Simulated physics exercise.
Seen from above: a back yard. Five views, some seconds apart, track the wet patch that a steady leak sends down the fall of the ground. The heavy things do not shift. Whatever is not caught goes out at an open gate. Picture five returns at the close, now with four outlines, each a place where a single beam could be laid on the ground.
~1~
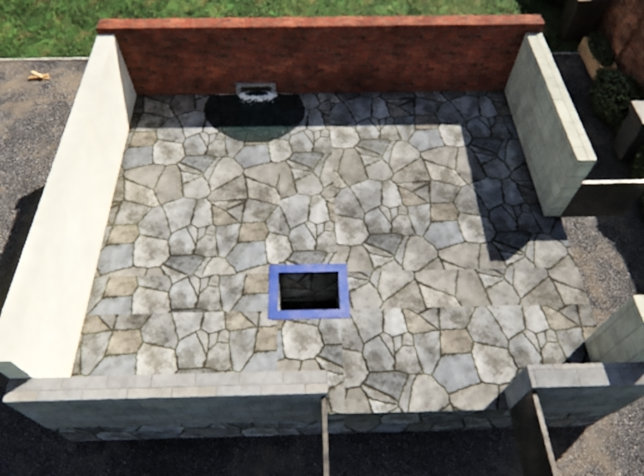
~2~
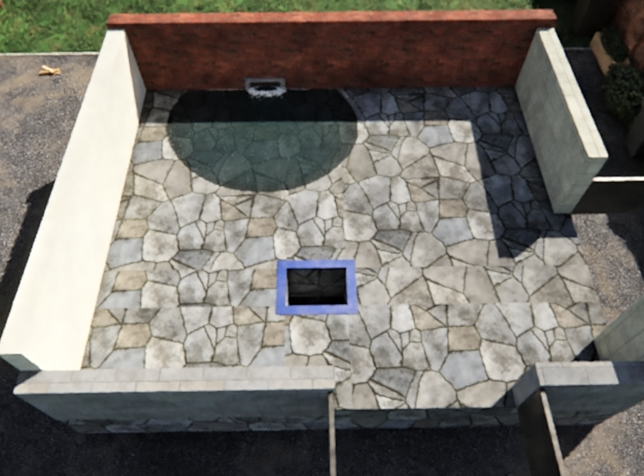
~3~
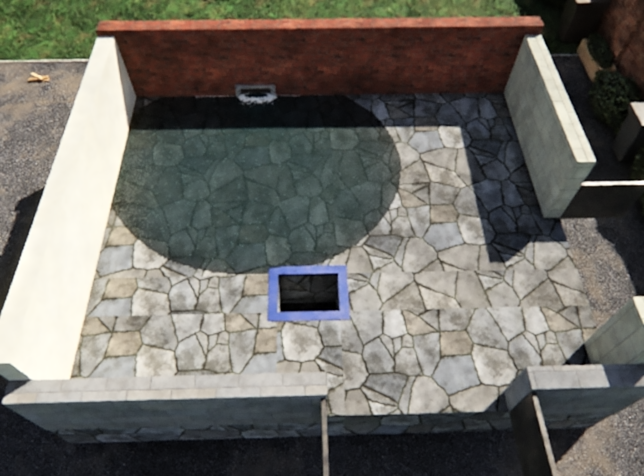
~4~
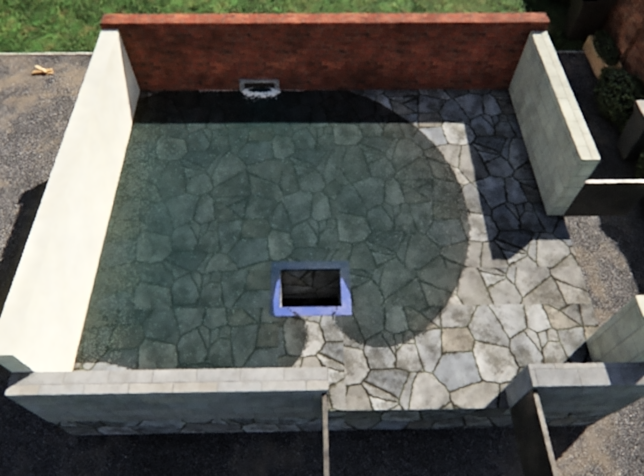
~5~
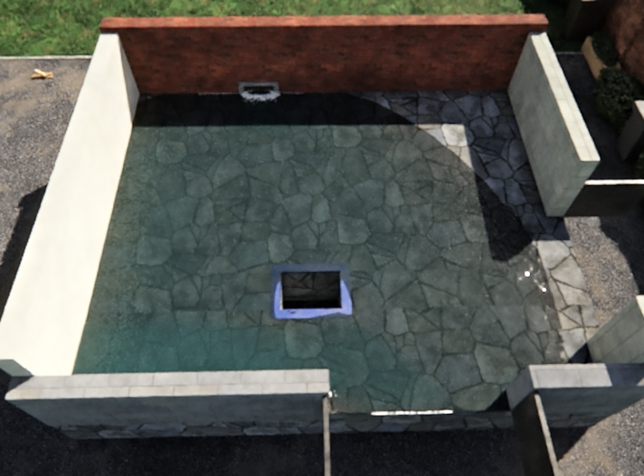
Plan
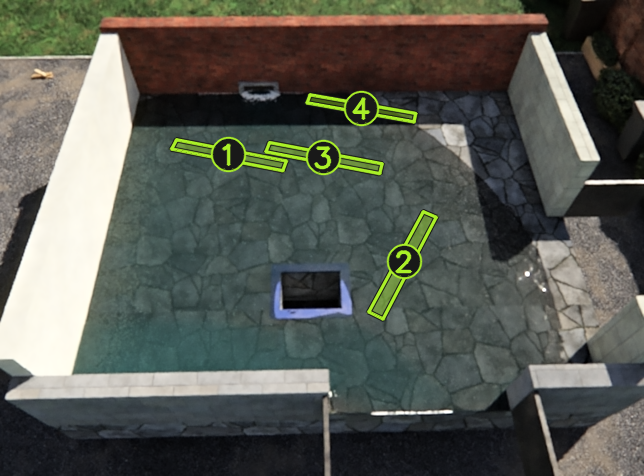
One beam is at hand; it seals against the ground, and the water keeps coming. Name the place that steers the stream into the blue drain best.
It is 2.
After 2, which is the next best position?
It is 4.
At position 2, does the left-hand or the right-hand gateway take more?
More leaves on the left.
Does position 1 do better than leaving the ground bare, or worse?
Worse.
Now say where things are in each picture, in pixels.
Outfall at (256, 89); blue drain at (309, 291); open gate at (563, 274); open gate at (415, 392); 4 % of the ground under water, visible out to (257, 137); blue drain still dry, in the first picture.
In the second picture, 16 % of the ground under water, visible out to (275, 186); blue drain still dry.
In the third picture, 38 % of the ground under water, visible out to (334, 253); blue drain still dry.
In the fourth picture, 63 % of the ground under water, visible out to (402, 335); blue drain taking water.
In the fifth picture, 80 % of the ground under water, visible out to (535, 325); blue drain taking water.
In lime, 1 from (174, 144) to (284, 165); 2 from (375, 315) to (429, 214); 3 from (267, 147) to (380, 168); 4 from (308, 98) to (414, 117).
Choosing 1, about 15 % of the stream goes into the blue drain, about 85 % out by the gates.
Choosing 2, about 44 % of the stream goes into the blue drain, about 56 % out by the gates.
Choosing 3, about 18 % of the stream goes into the blue drain, about 82 % out by the gates.
Choosing 4, about 30 % of the stream goes into the blue drain, about 70 % out by the gates.
